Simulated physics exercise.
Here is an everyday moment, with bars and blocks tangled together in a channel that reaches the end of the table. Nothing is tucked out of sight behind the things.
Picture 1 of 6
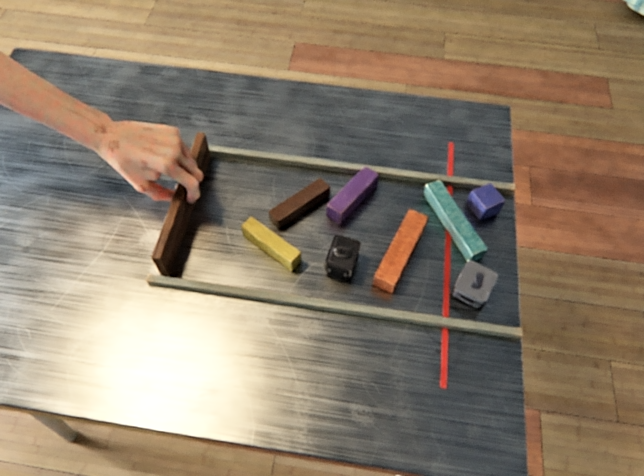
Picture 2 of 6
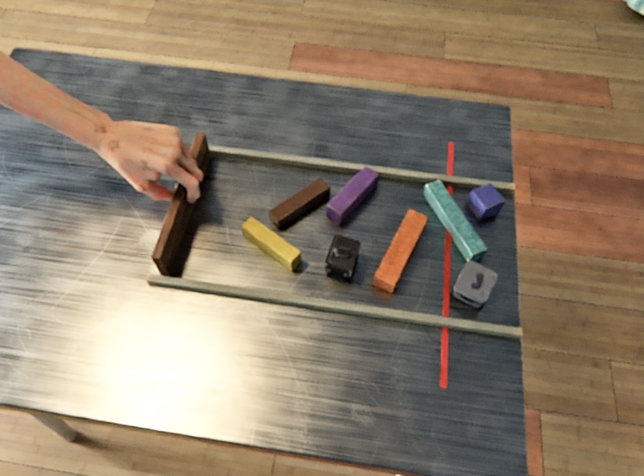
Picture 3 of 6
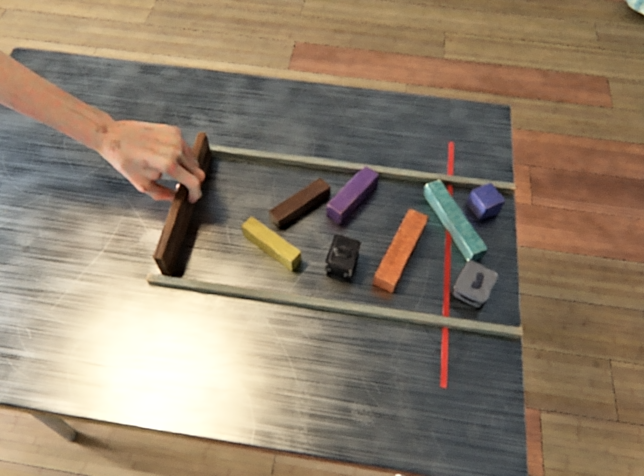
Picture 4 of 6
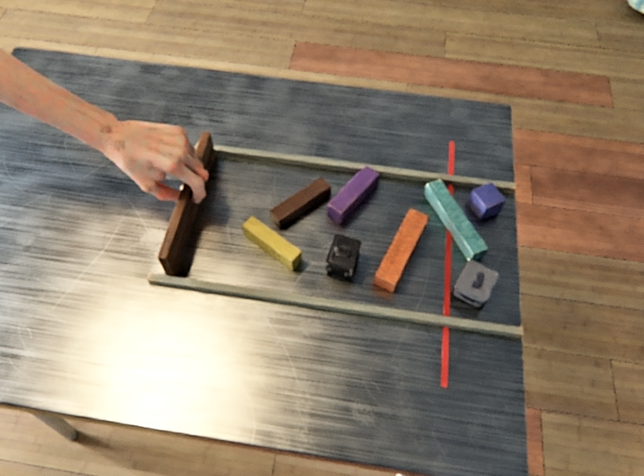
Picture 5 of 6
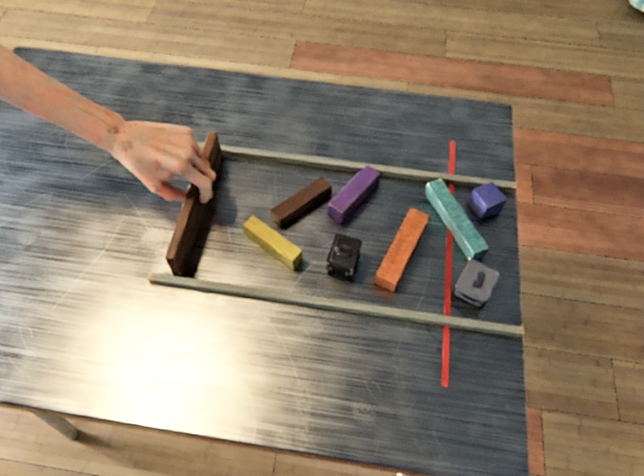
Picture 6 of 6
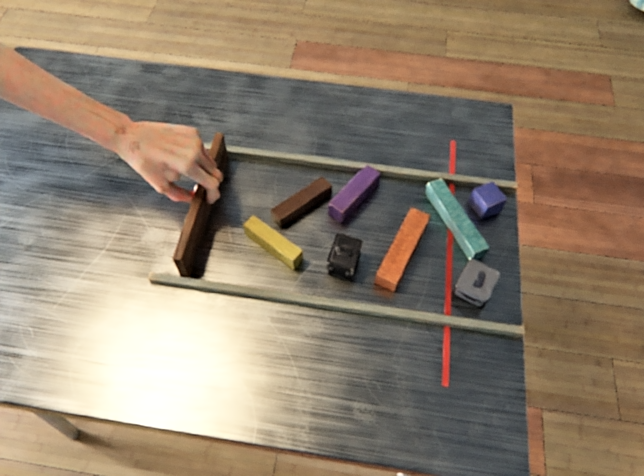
To begin with, a hand holds a dark brown board upright at the left of a channel between two rails, where coloured bars and blocks lie scattered near a red tape line. The hand then slides the board slowly a short way to the right, while the bars and blocks stay still.
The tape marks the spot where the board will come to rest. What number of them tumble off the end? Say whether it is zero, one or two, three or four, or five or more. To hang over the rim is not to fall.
The count that comes down will most likely be a single one or two.
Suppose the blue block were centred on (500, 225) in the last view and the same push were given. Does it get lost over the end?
From there it drops off.
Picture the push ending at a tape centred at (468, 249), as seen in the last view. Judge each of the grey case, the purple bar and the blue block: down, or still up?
Observed: Grey case toppled; purple bar not toppled; blue block toppled.
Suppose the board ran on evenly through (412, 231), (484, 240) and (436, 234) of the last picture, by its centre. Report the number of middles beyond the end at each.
0; 4; 0.
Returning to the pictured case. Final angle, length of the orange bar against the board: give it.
It works out to near 5°.
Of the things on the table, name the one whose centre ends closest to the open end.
That would be the turquoise bar.
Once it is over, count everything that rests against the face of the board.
In contact: 2.
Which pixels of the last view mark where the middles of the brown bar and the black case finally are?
Close to (460, 219); the other close to (481, 280).
Soon after, none off yet; blue block at rest near (487, 200); grey case at rest near (476, 284); turquoise bar at rest near (456, 219).
After that, none off yet; blue block moving near (492, 200); grey case displaced a little near (496, 283); turquoise bar displaced a little near (479, 218).
In the end, the number that fall off is one or two; gone, grey case and blue block.
